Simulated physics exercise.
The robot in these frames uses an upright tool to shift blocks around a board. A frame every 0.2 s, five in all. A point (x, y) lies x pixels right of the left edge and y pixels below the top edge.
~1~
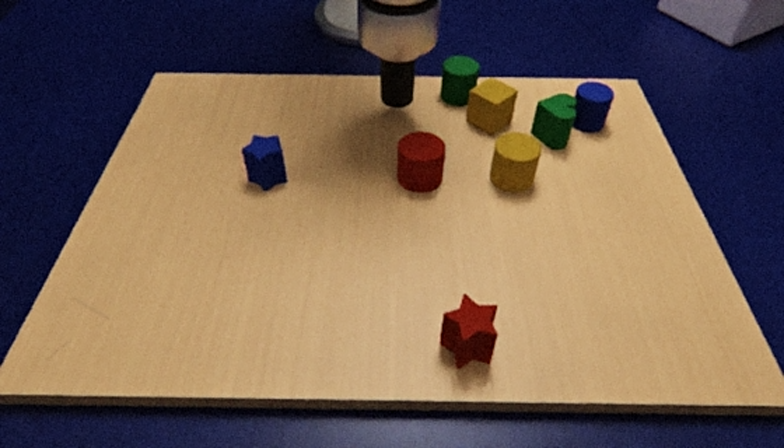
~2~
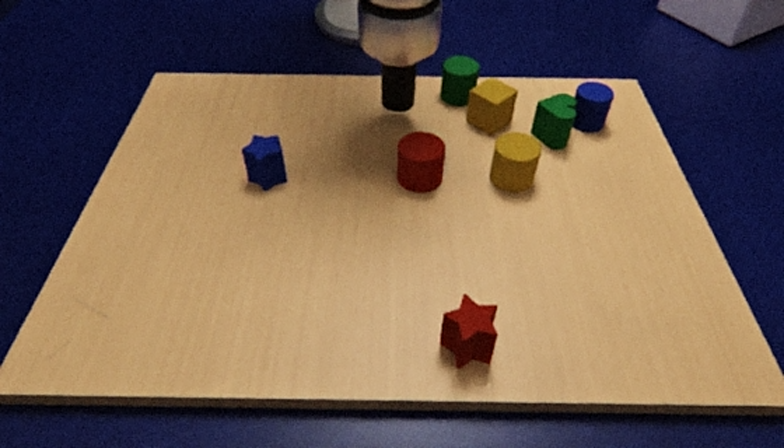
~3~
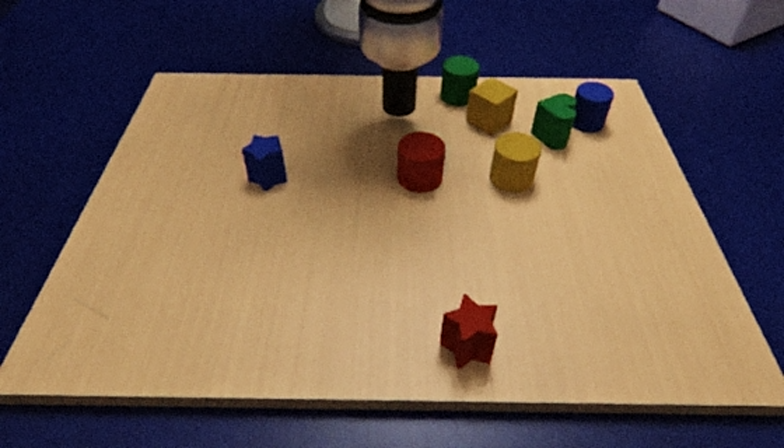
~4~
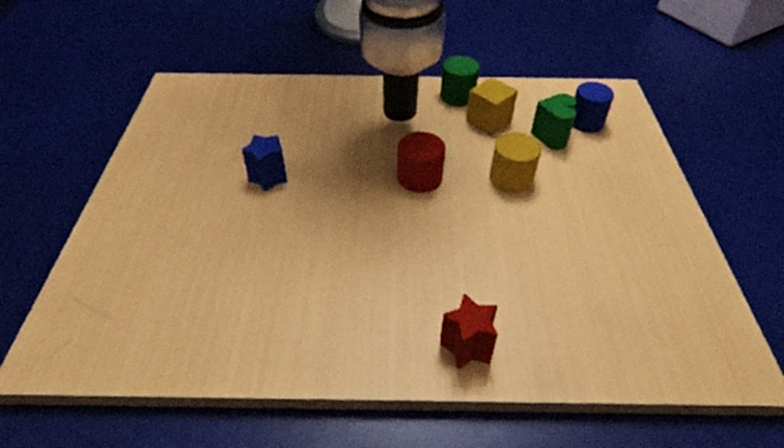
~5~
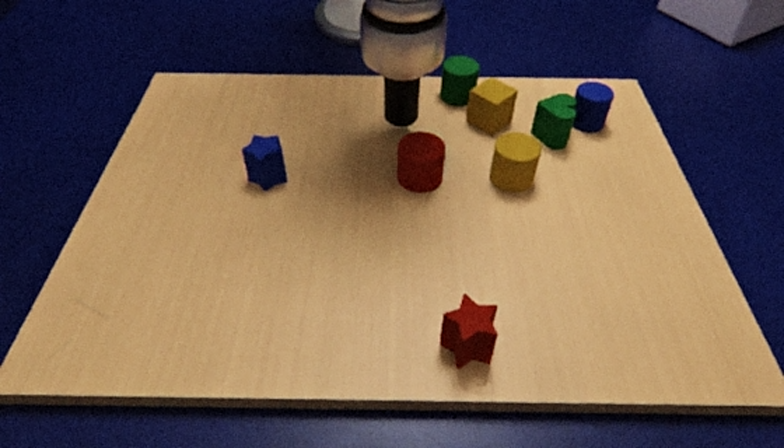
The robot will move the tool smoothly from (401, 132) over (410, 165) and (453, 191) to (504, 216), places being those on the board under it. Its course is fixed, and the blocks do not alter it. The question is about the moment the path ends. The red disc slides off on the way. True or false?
This is true.
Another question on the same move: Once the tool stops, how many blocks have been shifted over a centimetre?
I expect one block to move.
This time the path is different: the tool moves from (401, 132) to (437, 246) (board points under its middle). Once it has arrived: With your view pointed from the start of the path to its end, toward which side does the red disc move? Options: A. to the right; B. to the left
My answer is option B.
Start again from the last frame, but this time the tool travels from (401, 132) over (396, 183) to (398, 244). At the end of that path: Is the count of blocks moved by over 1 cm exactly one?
Yes.
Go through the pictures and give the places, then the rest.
In the first picture, tool's lower end (397, 99); red disc (422, 145); yellow disc (518, 146).
In the second picture, tool (398, 103); blocks still.
In the third picture, tool (399, 107); blocks still.
In the fourth picture, tool (400, 112); blocks still.
In the fifth picture, tool (401, 117); red disc (422, 145); yellow disc (518, 146).
On the path given first. One third of the way, tool (412, 150); red disc (433, 159).
Two thirds of the way, tool (456, 175); red disc (463, 190).
At the end, tool (507, 200); red disc (477, 205); yellow disc still.
